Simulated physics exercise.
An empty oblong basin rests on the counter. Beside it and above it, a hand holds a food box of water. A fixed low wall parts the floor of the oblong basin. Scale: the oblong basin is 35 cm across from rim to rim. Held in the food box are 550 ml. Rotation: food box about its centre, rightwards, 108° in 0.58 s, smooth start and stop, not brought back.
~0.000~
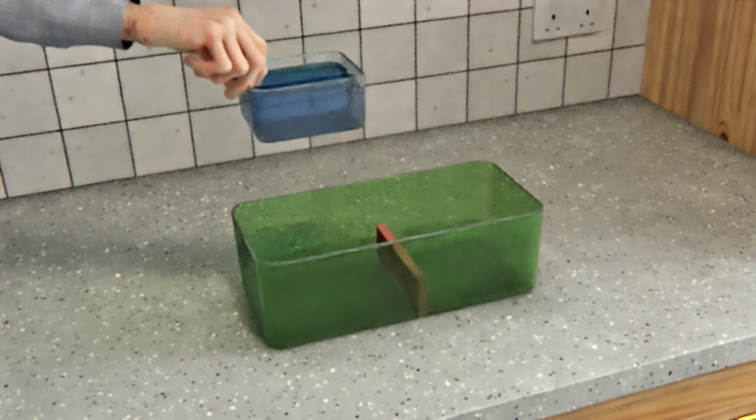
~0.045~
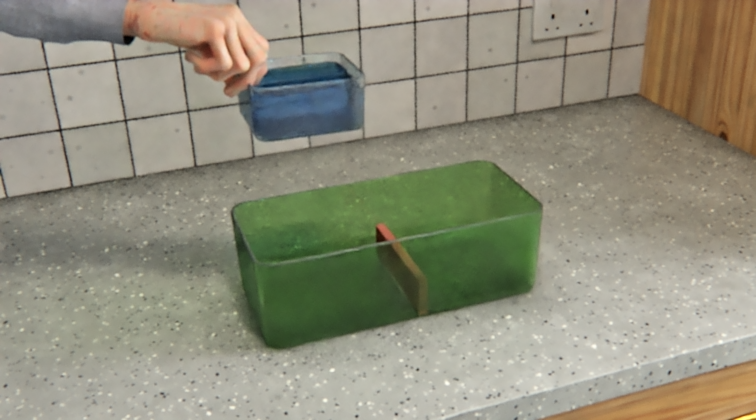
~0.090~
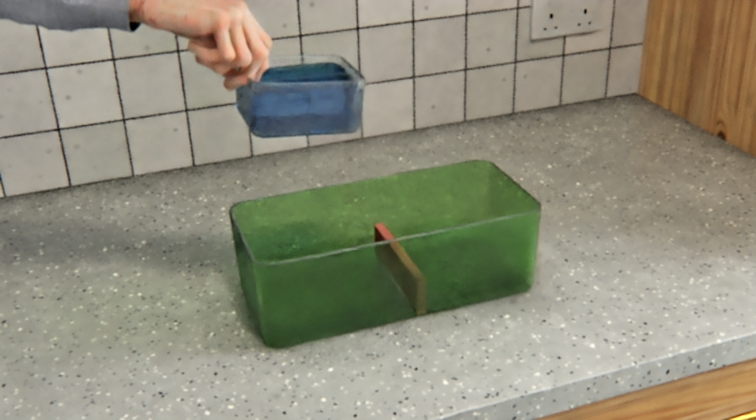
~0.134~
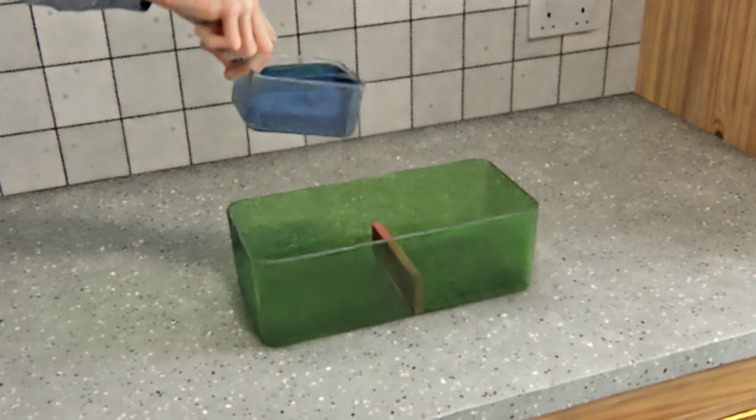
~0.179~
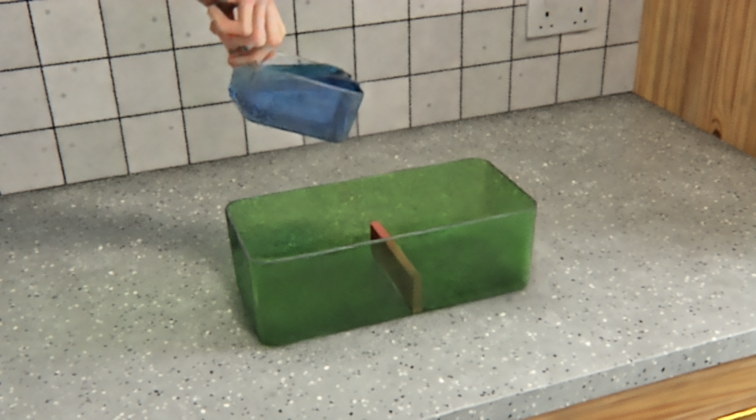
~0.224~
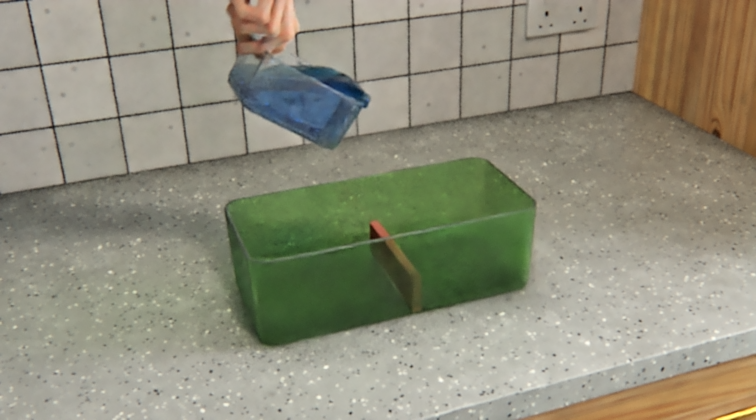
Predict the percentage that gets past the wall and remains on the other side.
The other side holds about 64 % in the end.
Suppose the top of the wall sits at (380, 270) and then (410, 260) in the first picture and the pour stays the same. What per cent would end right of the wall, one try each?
It comes to 75 per cent, and then 50 per cent.
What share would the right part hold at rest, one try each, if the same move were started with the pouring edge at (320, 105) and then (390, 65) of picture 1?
I'd expect close to 5 per cent and then close to 85 per cent.
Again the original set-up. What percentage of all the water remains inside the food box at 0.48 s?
I'd estimate some 14 % remains.
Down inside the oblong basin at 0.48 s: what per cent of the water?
The basin holds roughly 38 in a hundred parts at that moment.
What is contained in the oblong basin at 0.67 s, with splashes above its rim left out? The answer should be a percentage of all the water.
Around 94 parts in a hundred.
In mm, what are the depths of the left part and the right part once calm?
About 6 mm left, about 16 mm right.
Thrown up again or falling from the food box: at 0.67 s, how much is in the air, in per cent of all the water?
Close to 5 %.
By 0.48 s the tilt is 100° and 13 per cent is still to pour, 3 is left of the wall and 35 right of it.
By 0.67 s the tilt is 108° and 2 per cent is still to pour, 28 is left of the wall and 65 right of it.
By 0.87 s the tilt is 108° and 0 per cent is still to pour, 34 is left of the wall and 64 right of it.
By 1.08 s the tilt is 108° and 0 per cent is still to pour, 34 is left of the wall and 64 right of it.
At rest 34 per cent lies left of the wall, 64 right of it and 2 outside.
